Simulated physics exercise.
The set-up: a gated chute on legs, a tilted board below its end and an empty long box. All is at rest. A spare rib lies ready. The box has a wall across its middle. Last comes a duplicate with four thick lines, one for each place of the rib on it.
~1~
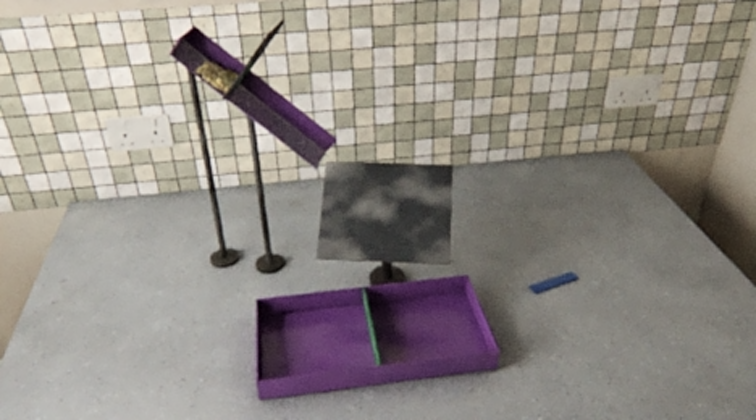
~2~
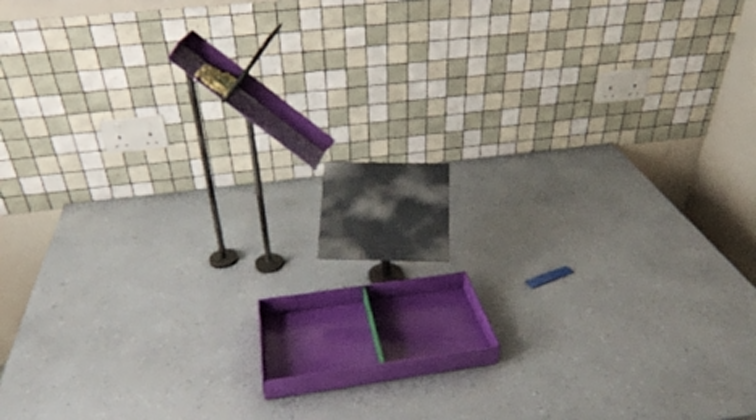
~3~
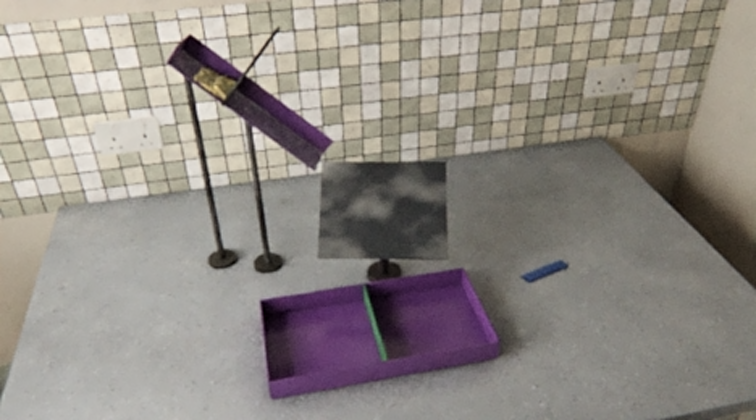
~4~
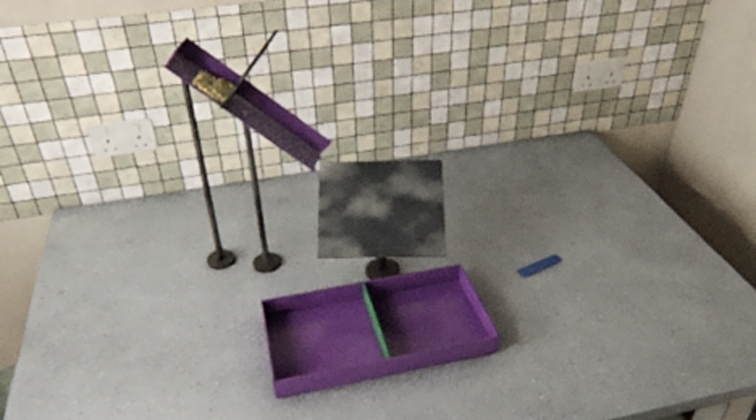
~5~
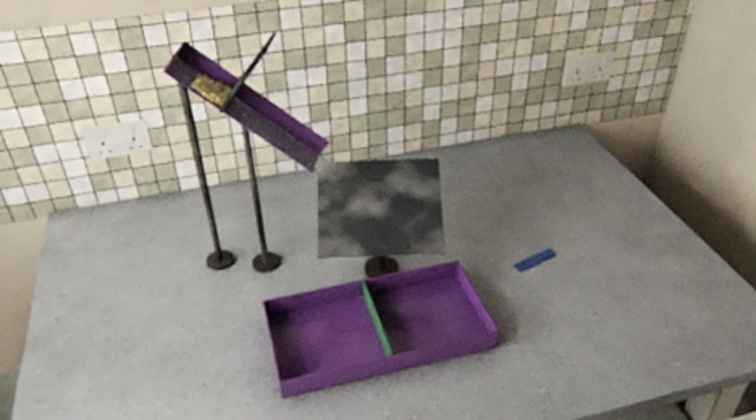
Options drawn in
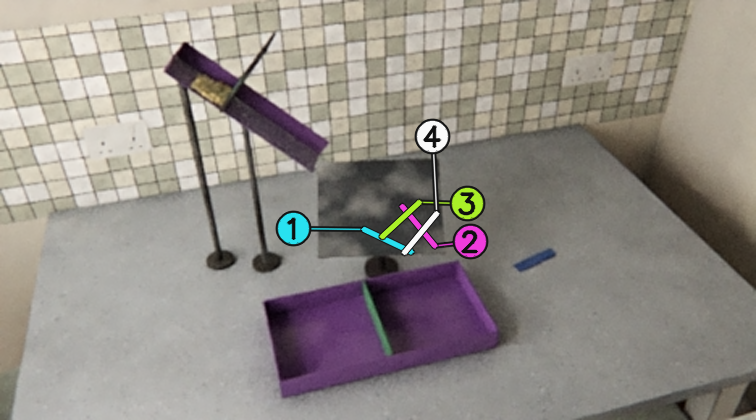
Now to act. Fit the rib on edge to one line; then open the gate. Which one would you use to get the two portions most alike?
The best line is 3.
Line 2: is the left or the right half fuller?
Right.
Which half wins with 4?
Right.
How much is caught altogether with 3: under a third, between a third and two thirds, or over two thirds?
Over two thirds.
On the marked copy, line 1 from (364, 229) to (411, 251); line 2 from (402, 206) to (434, 245); line 3 from (419, 202) to (382, 236); line 4 from (436, 213) to (404, 252).
With 1, of what is caught, about a tenth in the left half, the larger part in the right.
With 2, of what is caught, about a tenth in the left half, almost all in the right.
With 3, of what is caught, roughly two thirds in the left half, roughly a third in the right.
With 4, of what is caught, about a tenth in the left half, almost all in the right.
